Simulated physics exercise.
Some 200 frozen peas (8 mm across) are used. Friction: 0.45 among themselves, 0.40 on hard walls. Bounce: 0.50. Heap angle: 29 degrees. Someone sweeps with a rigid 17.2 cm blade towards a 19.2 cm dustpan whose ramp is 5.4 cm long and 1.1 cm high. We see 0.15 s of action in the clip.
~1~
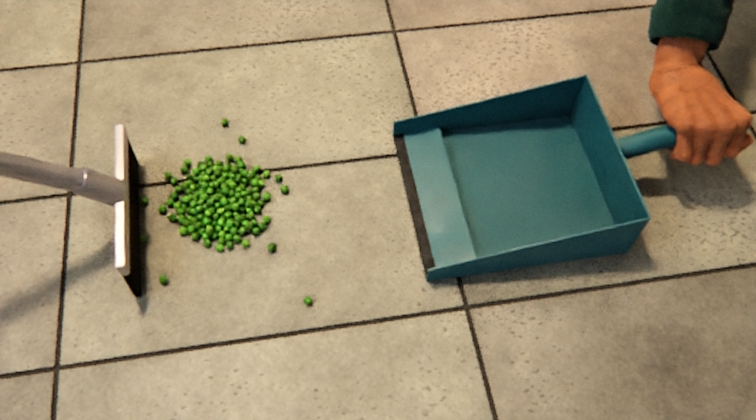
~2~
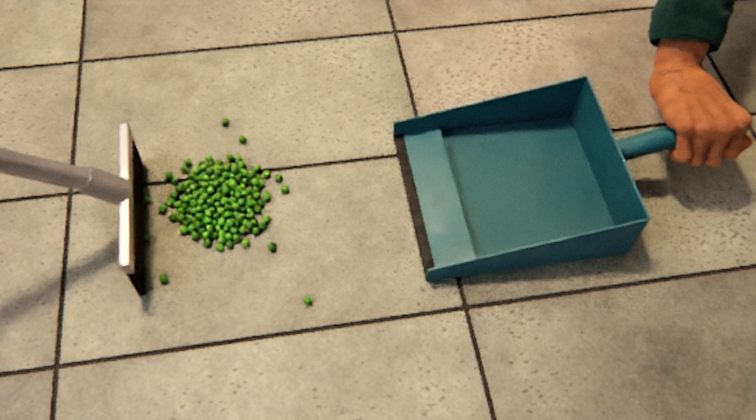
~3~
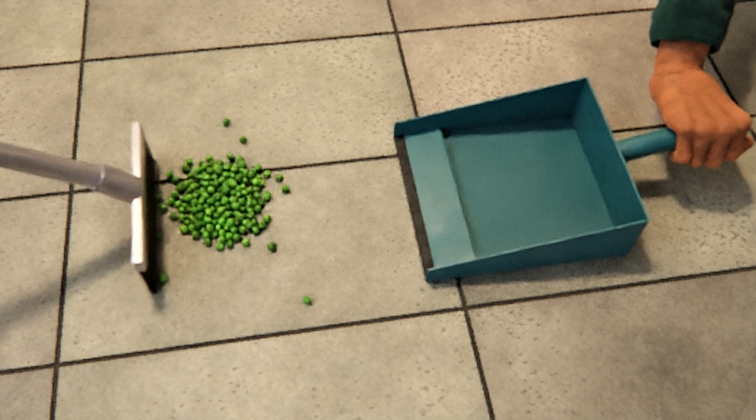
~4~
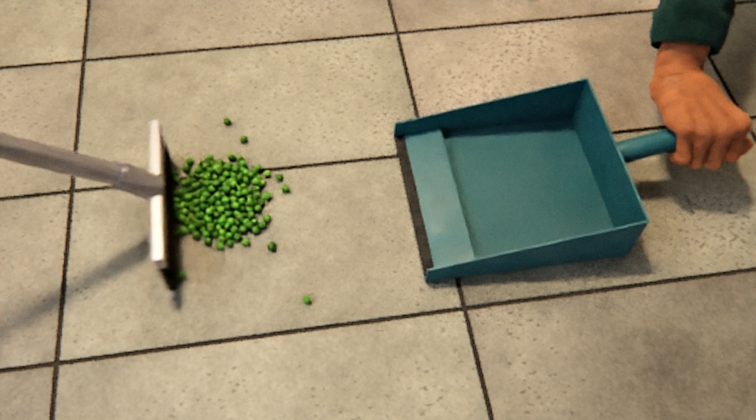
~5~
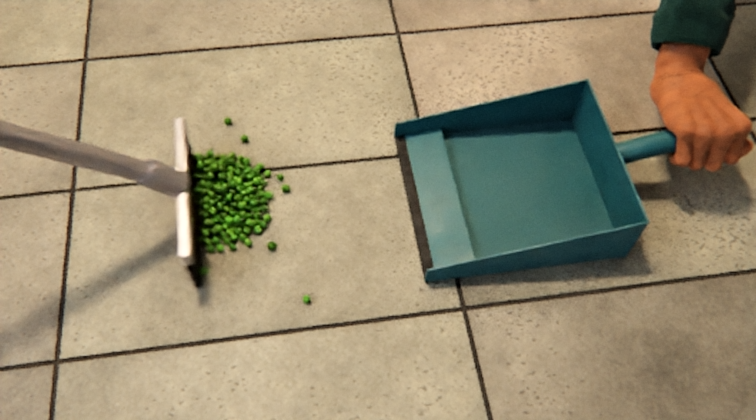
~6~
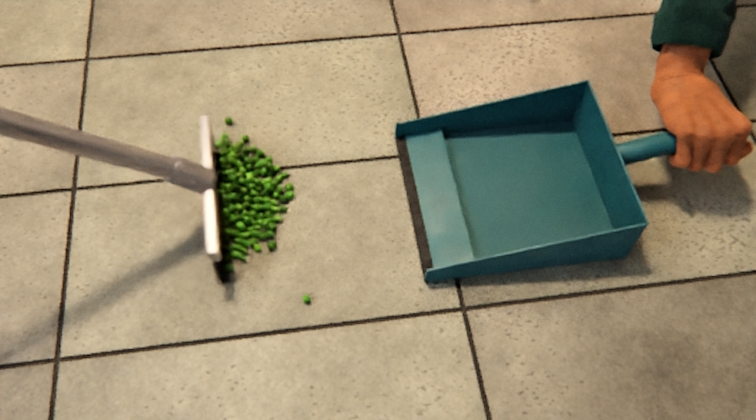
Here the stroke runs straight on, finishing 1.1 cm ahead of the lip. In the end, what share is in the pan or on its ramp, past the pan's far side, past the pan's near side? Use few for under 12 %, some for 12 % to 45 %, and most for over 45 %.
In the pan or on its ramp: Most, past the pan's far side: Some, past the pan's near side: Few.
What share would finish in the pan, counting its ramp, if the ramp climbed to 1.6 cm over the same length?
Estimated share: Around 55 in a hundred.
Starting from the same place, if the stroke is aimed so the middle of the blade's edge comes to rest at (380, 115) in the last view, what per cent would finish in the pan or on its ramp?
Roughly 25 percent.
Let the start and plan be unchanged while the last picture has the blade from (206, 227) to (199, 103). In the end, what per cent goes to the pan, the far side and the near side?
Pan 25; far 40; near 5.
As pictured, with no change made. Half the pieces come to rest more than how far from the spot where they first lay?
I'd say near 24 cm.
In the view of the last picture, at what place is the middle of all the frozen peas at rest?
Around (421, 183).
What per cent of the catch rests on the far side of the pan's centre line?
60 per cent.
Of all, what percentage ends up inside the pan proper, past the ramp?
Estimate: Close to 25 per cent of the total.
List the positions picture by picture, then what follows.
The first frame shows blade from (124, 269) to (122, 135), moved 0.0 cm, 0 of the pieces shifted so far; middle of the pieces at (222, 197); pan at (521, 189).
The second frame shows blade from (128, 268) to (127, 133), moved 0.4 cm, 0 of the pieces shifted so far; middle of the pieces at (222, 196).
The third frame shows blade from (140, 265) to (139, 132), moved 1.5 cm, 2 of the pieces shifted so far; middle of the pieces at (223, 196).
The fourth frame shows blade from (160, 262) to (157, 130), moved 3.4 cm, 12 of the pieces shifted so far; middle of the pieces at (223, 195).
The fifth frame shows blade from (187, 259) to (182, 128), moved 5.9 cm, 160 of the pieces shifted so far; middle of the pieces at (225, 196).
The sixth frame shows blade from (214, 256) to (206, 125), moved 8.5 cm, 190 of the pieces shifted so far; middle of the pieces at (244, 197); pan at (521, 193).
Then, 0.12 s after the last picture, middle of the blade 11 cm from the lip; 0 % over the lip, far side 15 %, near side 0 %.
Then, 0.21 s after the last picture, middle of the blade 3 cm from the lip; 10 % over the lip, far side 15 %, near side 5 %.
Then, 0.43 s after the last picture, middle of the blade 1 cm from the lip; 60 % over the lip, far side 20 %, near side 5 %.
In the end, pan 55 %, far side 20 %, near side 5 %, in front of the lip or behind the blade 20 %.
